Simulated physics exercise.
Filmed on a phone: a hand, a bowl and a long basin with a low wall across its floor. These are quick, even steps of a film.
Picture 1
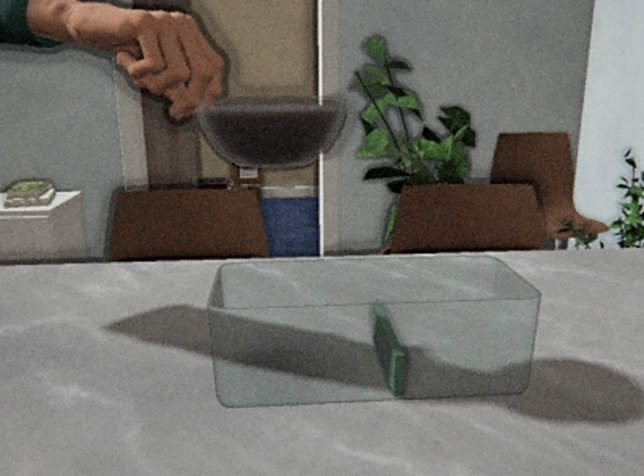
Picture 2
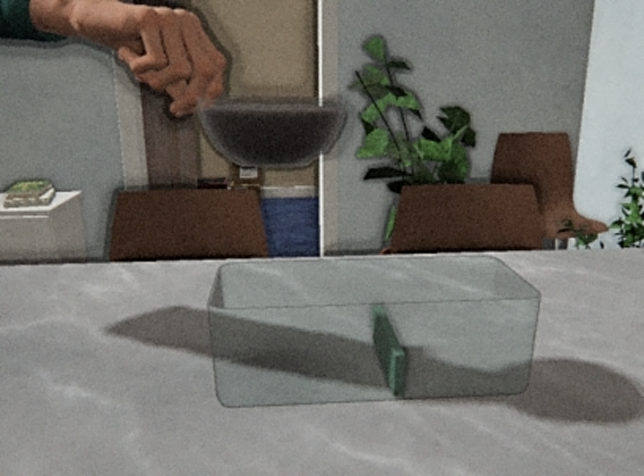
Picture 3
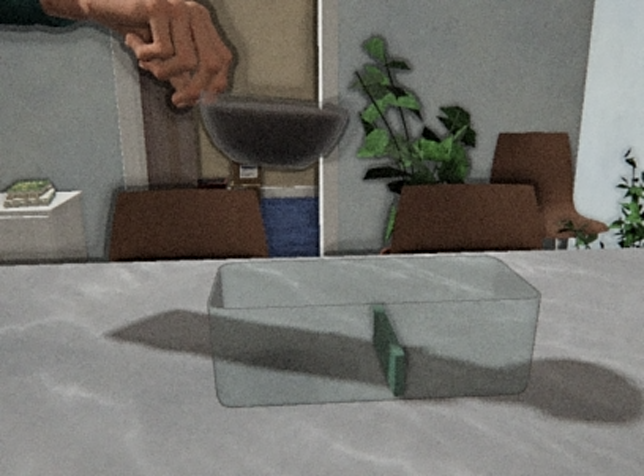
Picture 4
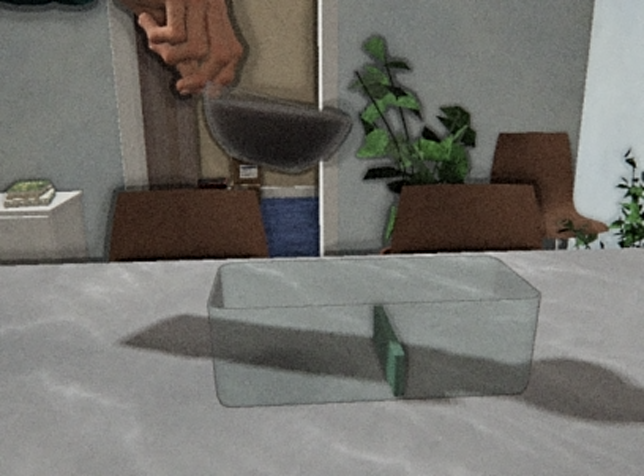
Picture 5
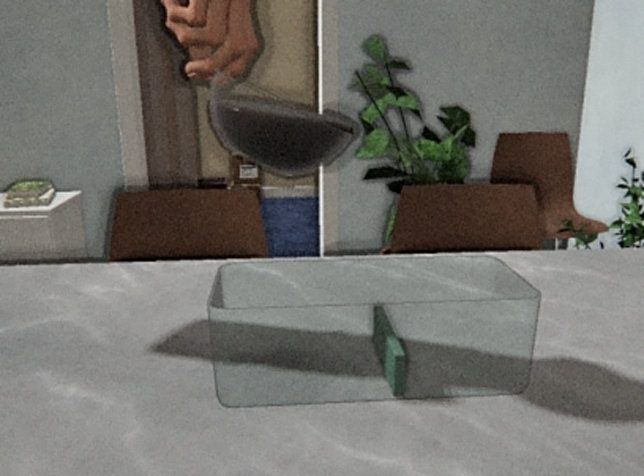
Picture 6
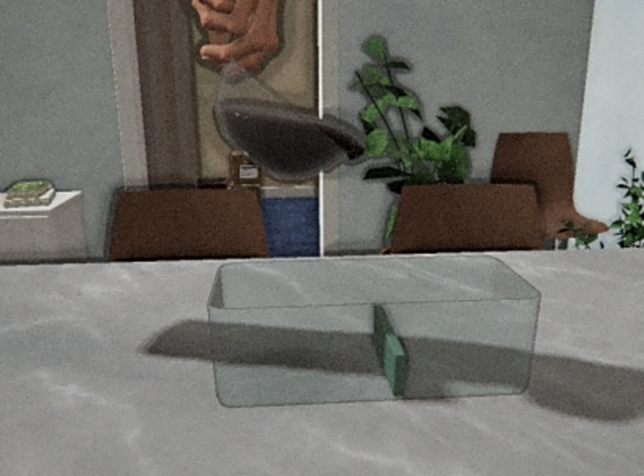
To begin with, a hand holds a see-through bowl of dark liquid level above a table, where a clear basin with a low green wall sits. The hand shifts right and tilts the bowl rightward, slowly and then more steeply, and the liquid gathers at its lowered right lip.
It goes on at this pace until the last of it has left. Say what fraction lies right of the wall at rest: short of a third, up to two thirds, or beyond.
The share right of the wall is from a third to two thirds.
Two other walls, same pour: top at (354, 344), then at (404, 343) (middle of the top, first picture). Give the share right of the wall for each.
Roughly 70 per cent, and 35 per cent.
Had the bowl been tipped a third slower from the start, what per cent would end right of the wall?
Near 60 %.
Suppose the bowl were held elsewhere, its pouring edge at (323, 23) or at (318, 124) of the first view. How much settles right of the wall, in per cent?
Roughly 35 per cent, and 10 per cent.
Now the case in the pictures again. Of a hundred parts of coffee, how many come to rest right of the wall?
Some 40 per cent.
A moment on, the bowl is tipped right over and 1 per cent is still to pour, 25 is left of the wall and 41 right of it.
Next, the bowl is tipped right over and 0 per cent is still to pour, 49 is left of the wall and 39 right of it.
Then the bowl is tipped right over and 0 per cent is still to pour, 51 is left of the wall and 42 right of it.
Later the bowl is tipped right over and 0 per cent is still to pour, 53 is left of the wall and 42 right of it.
Finally, 53 per cent lies left of the wall, 42 right of it and 5 outside.
